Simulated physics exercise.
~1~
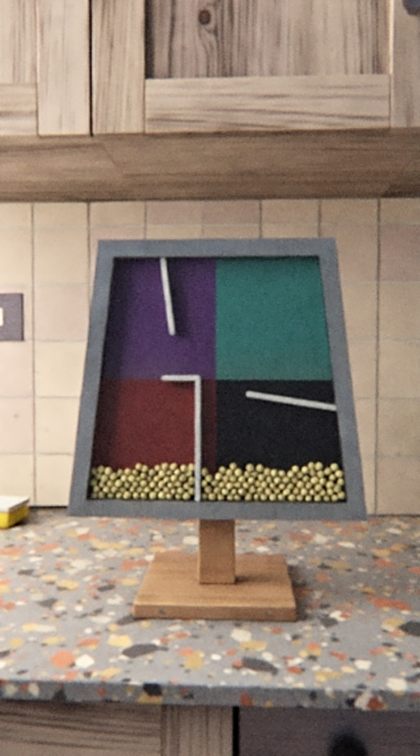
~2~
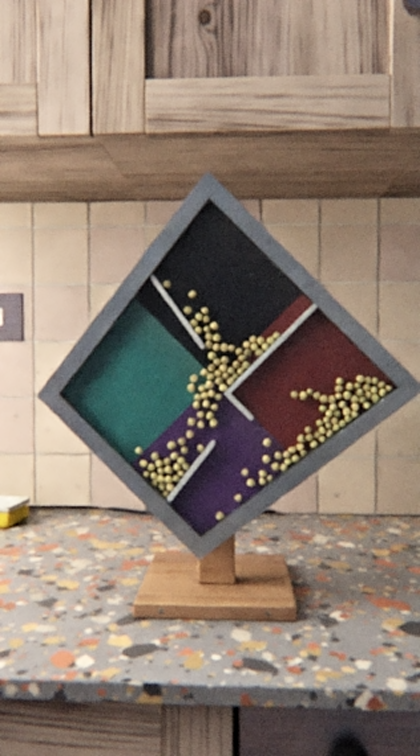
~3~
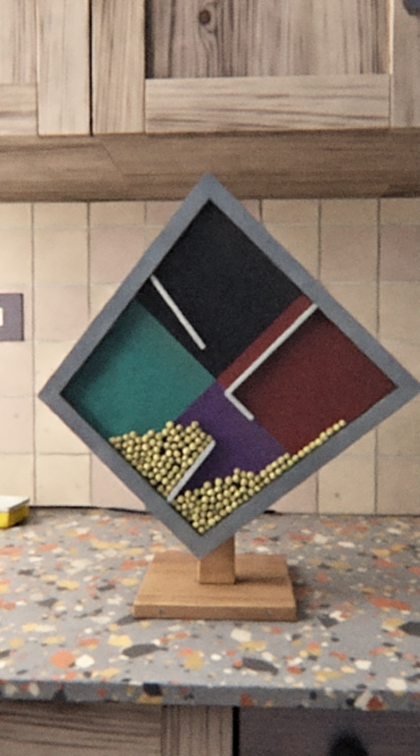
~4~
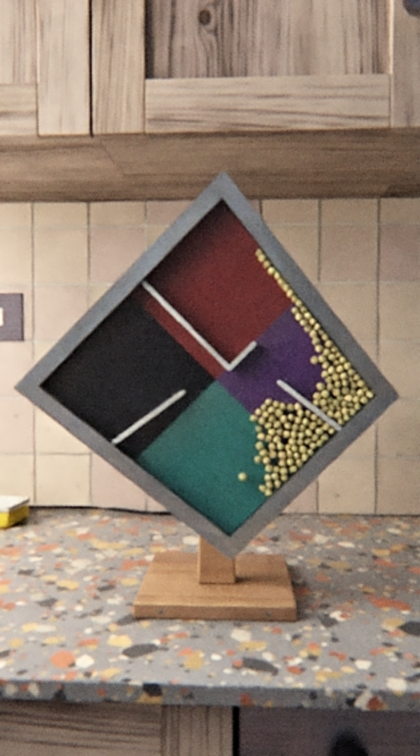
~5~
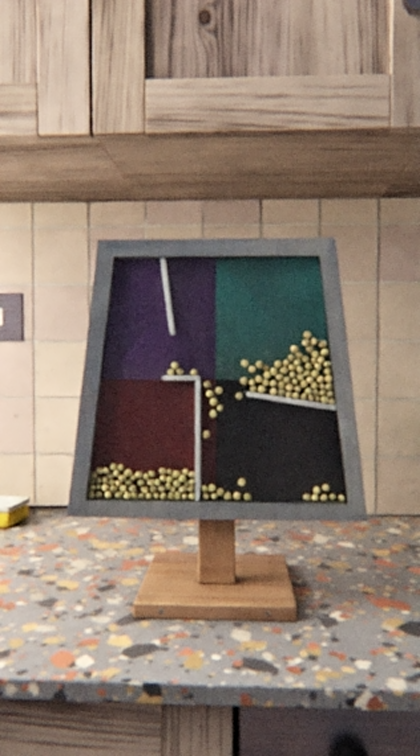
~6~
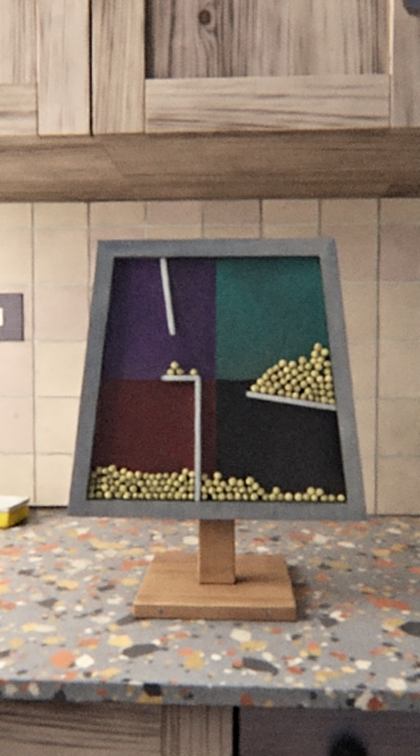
A grey-framed case, wider at its base, stands on a wooden stand on a speckled counter, seen from the front in a kitchen with pale tiles and wooden cupboards. Behind its clear face are purple, green, red and black quarters, pale bars and a low layer of yellowish beans. The case turns anticlockwise onto a corner, and the beans tumble past the bars, then settle mostly over purple and green. It turns on, sweeping them to the right side, until it stands upright again. Last, stray beans drop, leaving a heap on the right-hand bar, a few on the central ledge and the rest along the bottom.
